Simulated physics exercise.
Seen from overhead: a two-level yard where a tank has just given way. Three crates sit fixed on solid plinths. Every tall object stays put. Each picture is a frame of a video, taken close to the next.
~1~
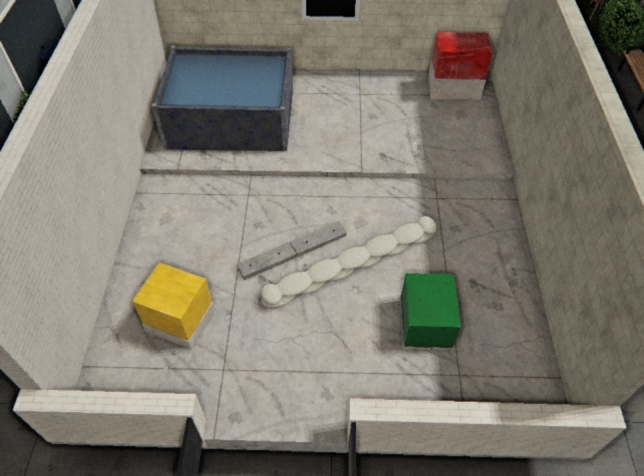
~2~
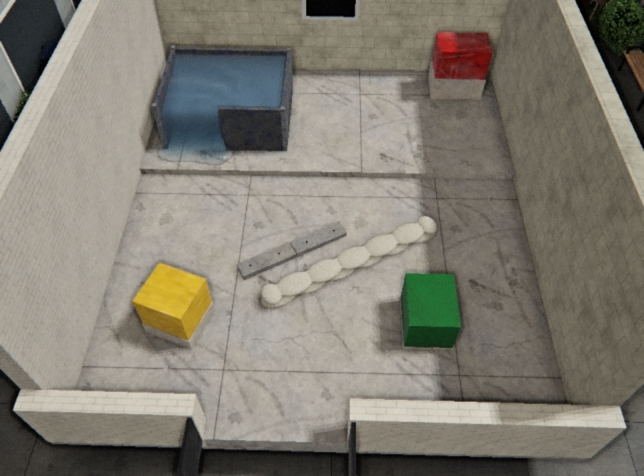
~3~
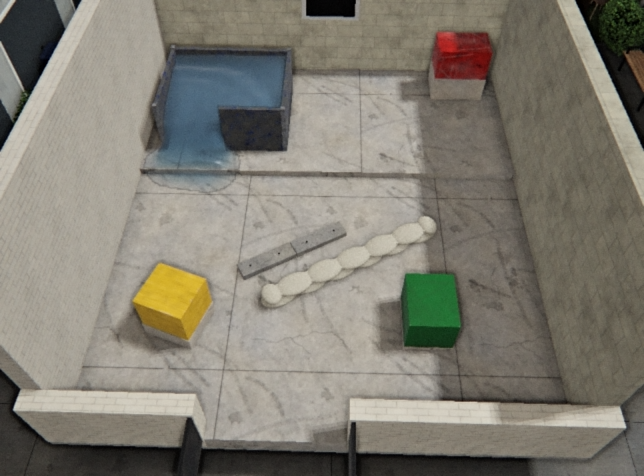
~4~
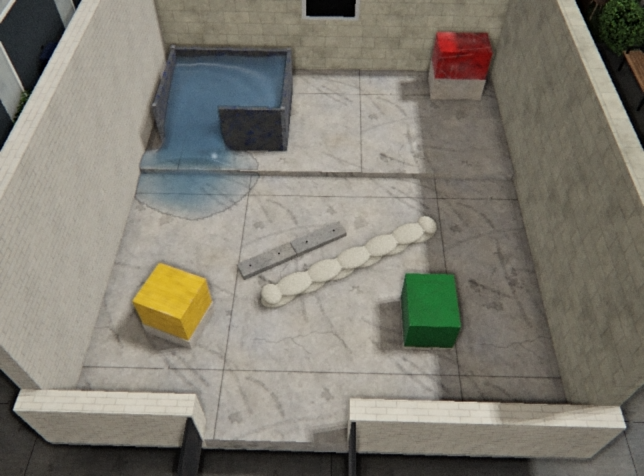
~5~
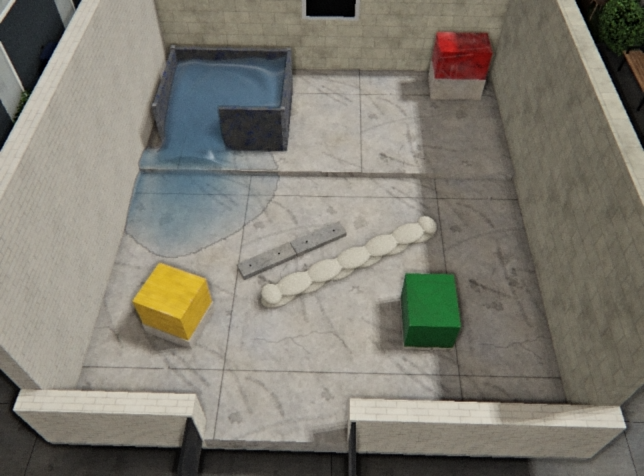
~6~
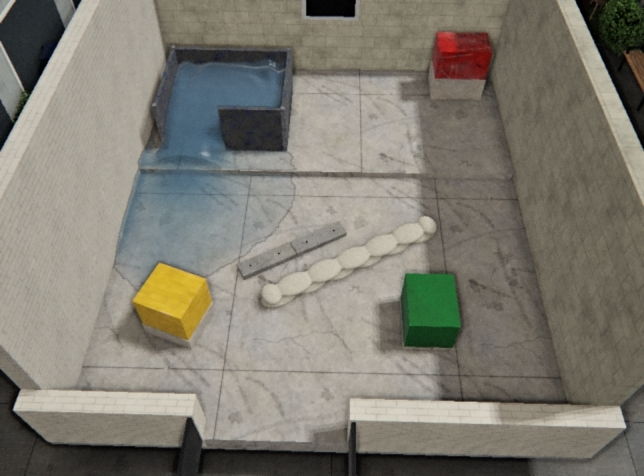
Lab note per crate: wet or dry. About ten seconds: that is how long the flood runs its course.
At the end, red crate: Untouched; green crate: Touched; yellow crate: Touched.
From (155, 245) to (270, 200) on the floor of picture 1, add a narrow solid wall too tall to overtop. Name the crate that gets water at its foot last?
Red one.
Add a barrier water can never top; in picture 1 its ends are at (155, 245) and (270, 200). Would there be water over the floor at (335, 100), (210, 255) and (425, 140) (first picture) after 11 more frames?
As listed: Free of water, clear, not flooded.
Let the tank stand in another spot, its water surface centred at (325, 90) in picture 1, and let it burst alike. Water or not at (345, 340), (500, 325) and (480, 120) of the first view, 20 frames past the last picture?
Results in order - left untouched, left untouched, left untouched.
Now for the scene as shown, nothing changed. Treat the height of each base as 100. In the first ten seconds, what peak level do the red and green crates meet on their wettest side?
Taking them in the order asked, 0 percent and 370 percent.
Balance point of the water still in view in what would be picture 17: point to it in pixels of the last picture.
The balance point is around (198, 212).
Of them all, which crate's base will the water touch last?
That's the crate marked red.
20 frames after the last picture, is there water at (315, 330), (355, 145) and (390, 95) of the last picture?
Status by point, in sequence: Waterlogged; unwetted; unwetted.
A moment on, water covers 25 % of the floor; the red crate not reached, the green crate not reached, the yellow crate water round its plinth.
Next, water covers 35 % of the floor; the red crate not reached, the green crate not reached, the yellow crate water round its plinth.
Then, water covers 45 % of the floor; the red crate not reached, the green crate water round its plinth, the yellow crate water round its plinth.
Later, water covers 65 % of the floor; the red crate not reached, the green crate water round its plinth, the yellow crate water round its plinth.
In the end, water covers 65 % of the floor; the red crate stayed above the water, the green crate was topped, the yellow crate was topped.
